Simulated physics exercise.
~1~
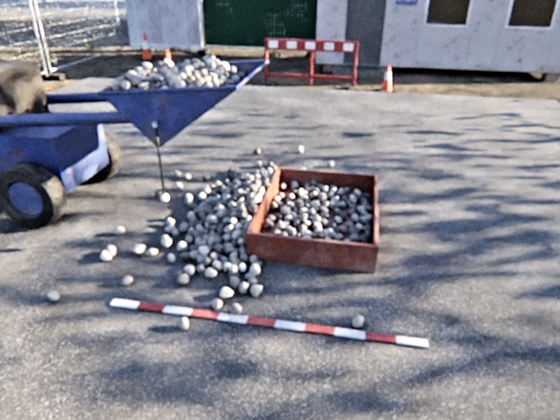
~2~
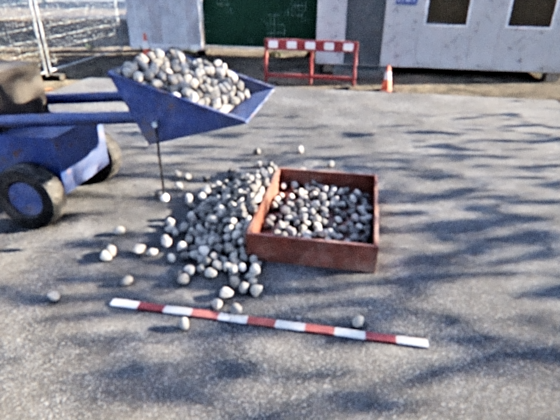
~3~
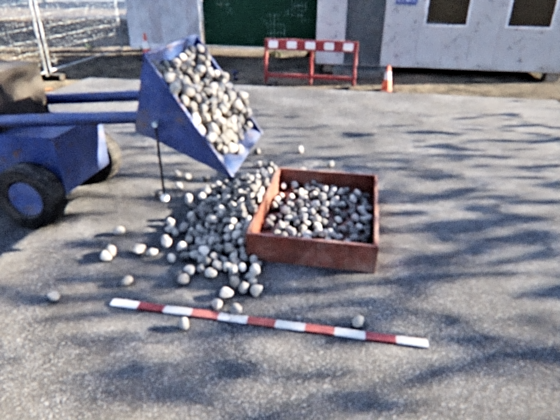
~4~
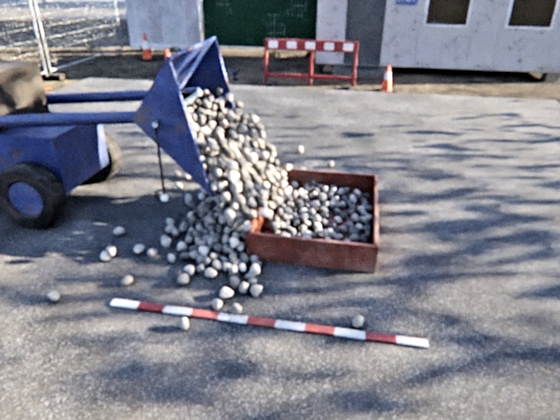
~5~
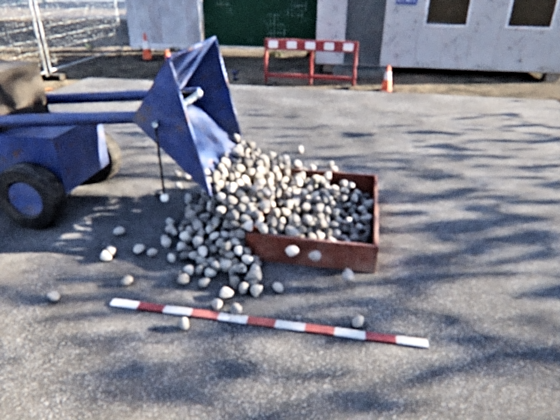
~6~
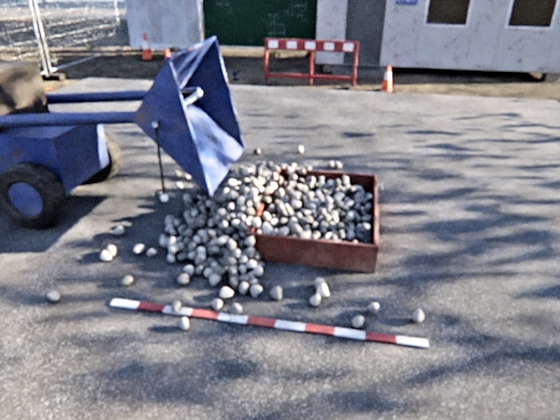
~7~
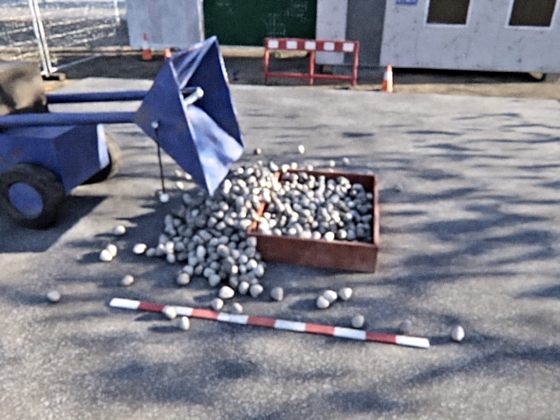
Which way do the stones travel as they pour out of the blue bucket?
They move to the right, dropping from the bucket toward the reddish bin.
